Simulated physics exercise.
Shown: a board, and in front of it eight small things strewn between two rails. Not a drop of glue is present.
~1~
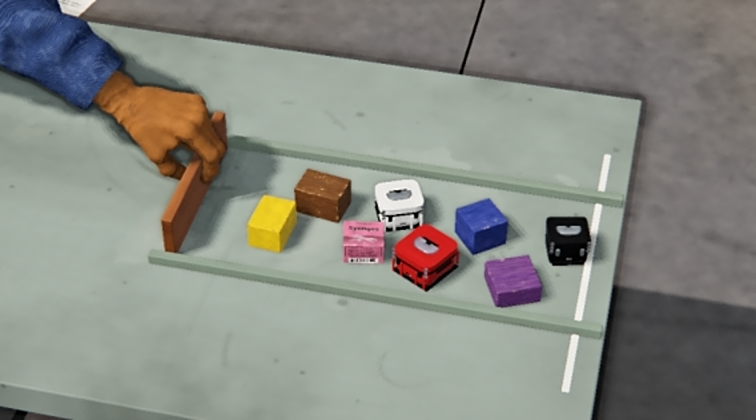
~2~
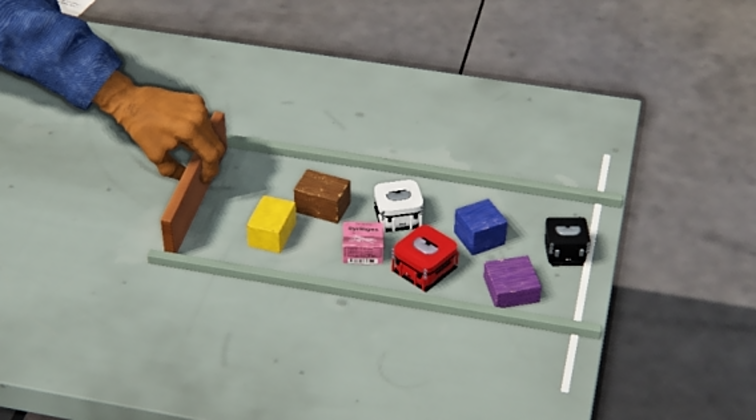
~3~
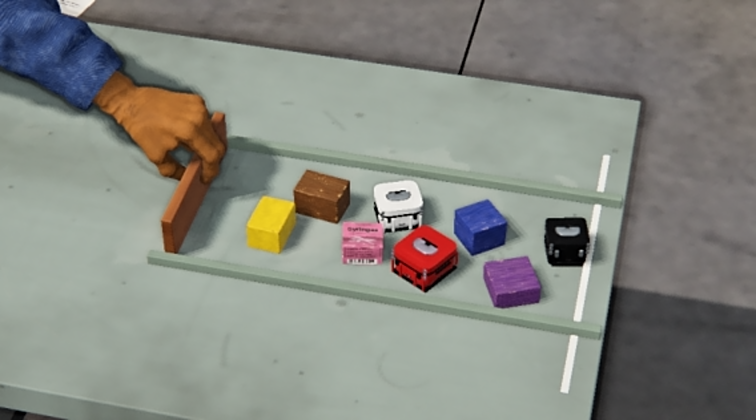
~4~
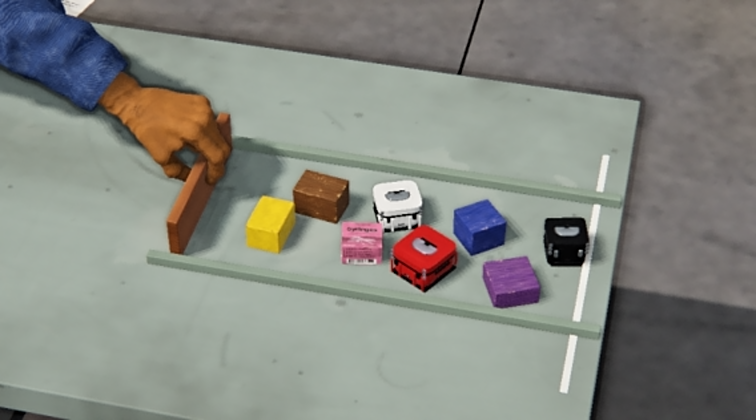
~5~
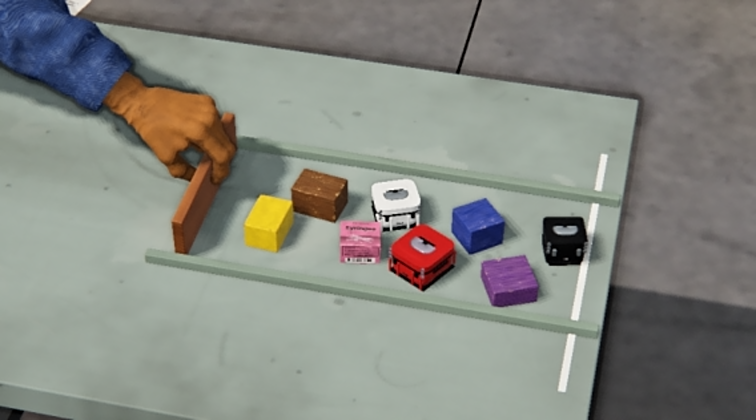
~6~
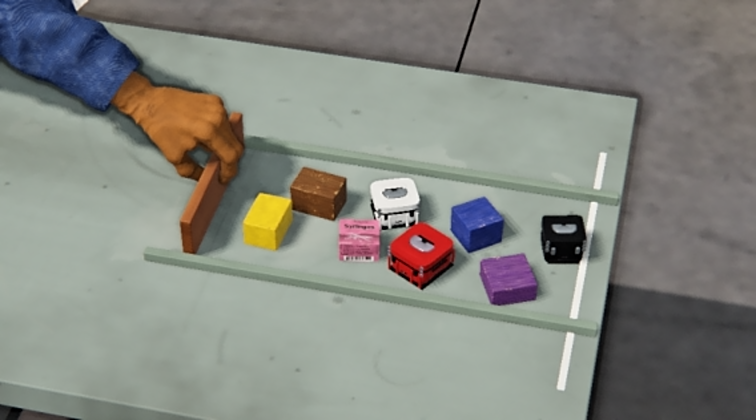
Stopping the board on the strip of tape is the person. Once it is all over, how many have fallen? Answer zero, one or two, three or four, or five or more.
When it is over, five or more have fallen.
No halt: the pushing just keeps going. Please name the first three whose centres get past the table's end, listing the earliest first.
The black case goes first, followed by the purple block and then the blue block.
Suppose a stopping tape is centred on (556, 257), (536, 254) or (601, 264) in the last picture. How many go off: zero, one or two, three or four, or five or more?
Five or more; 3 or 4; five or over.
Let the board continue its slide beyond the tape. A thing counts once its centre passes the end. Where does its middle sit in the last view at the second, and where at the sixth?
At (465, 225) for the second, at (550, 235) for the sixth.
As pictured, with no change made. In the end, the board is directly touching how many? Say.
It adds up to 2.
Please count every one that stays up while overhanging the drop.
That'd be 2.
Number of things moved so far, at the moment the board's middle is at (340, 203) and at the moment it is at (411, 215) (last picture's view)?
By then 5, and later 8.
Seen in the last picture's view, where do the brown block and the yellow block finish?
The first near (612, 238), the second near (600, 275).
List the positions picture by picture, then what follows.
Black case (567, 241); purple block (513, 281); blue block (481, 227); board (196, 182); tape (588, 263), in the first frame.
Purple block (512, 282); board (196, 182), in the second frame.
Blue block (480, 227); red case (425, 258), in the third frame.
Black case (566, 242); pink box (362, 243), in the fourth frame.
Purple block (509, 281); brown block (320, 195), in the fifth frame.
Black case (563, 239); purple block (508, 280); blue block (477, 225); board (214, 183); tape (584, 261), in the sixth frame.
A little later, none off yet; black case at rest near (563, 239); purple block at rest near (508, 280); blue block at rest near (477, 225).
Next, none off yet; black case shifted about its own width near (591, 244); purple block shifted about its own width near (563, 294); blue block shifted well along near (547, 236).
Later still, three off so far; black case fallen; purple block fallen; blue block on its side near (646, 302).
When it is over, the number that fall off is five or more; down, pink box, white case, red case, blue block, purple block and black case.
